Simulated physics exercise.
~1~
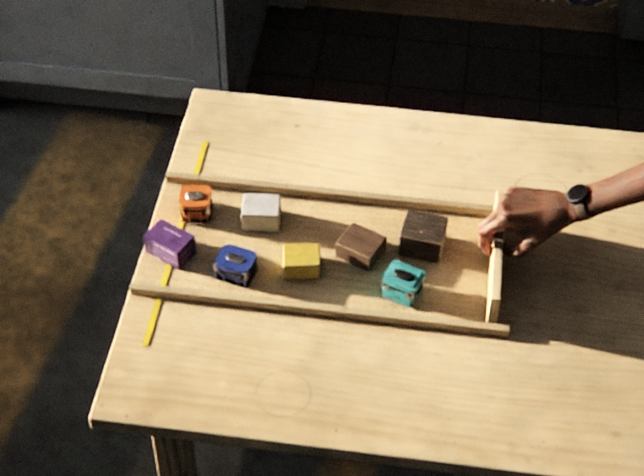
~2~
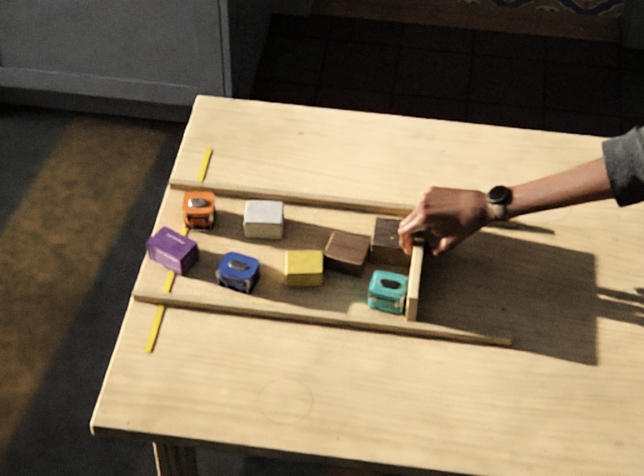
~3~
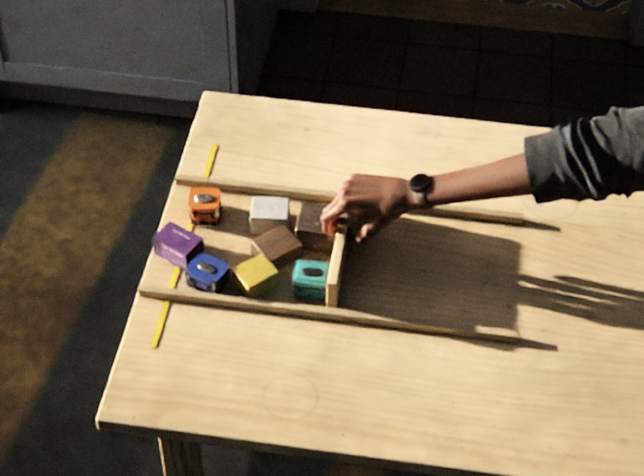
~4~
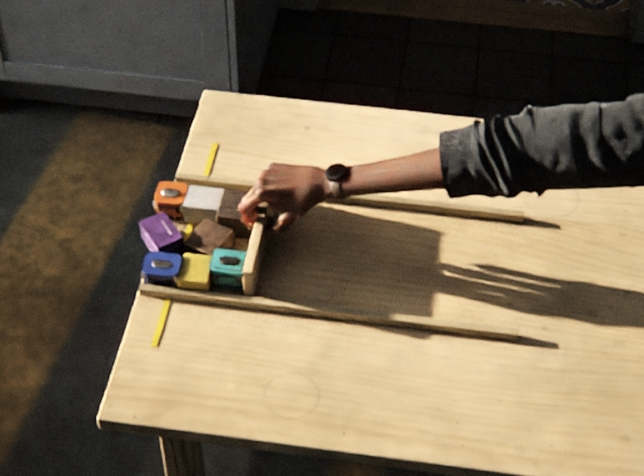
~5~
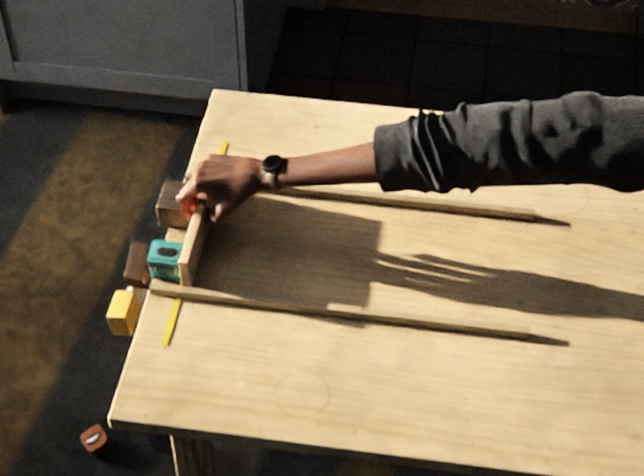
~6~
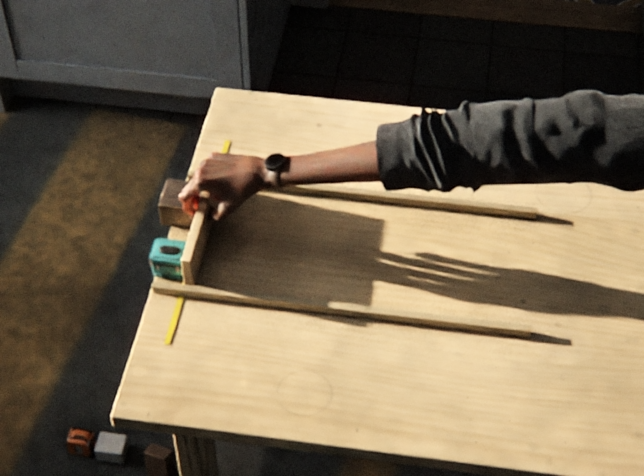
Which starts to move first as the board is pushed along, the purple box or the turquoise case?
The turquoise case starts to move first, and the purple box only shifts later, once the board has pushed the pieces together towards the table's end.
We see a hand slide an upright board leftward along a channel on a wooden table, bunching small coloured blocks and cases together and pushing most of them over the end. The board stops near the edge, with the turquoise case and a dark block still on the table.
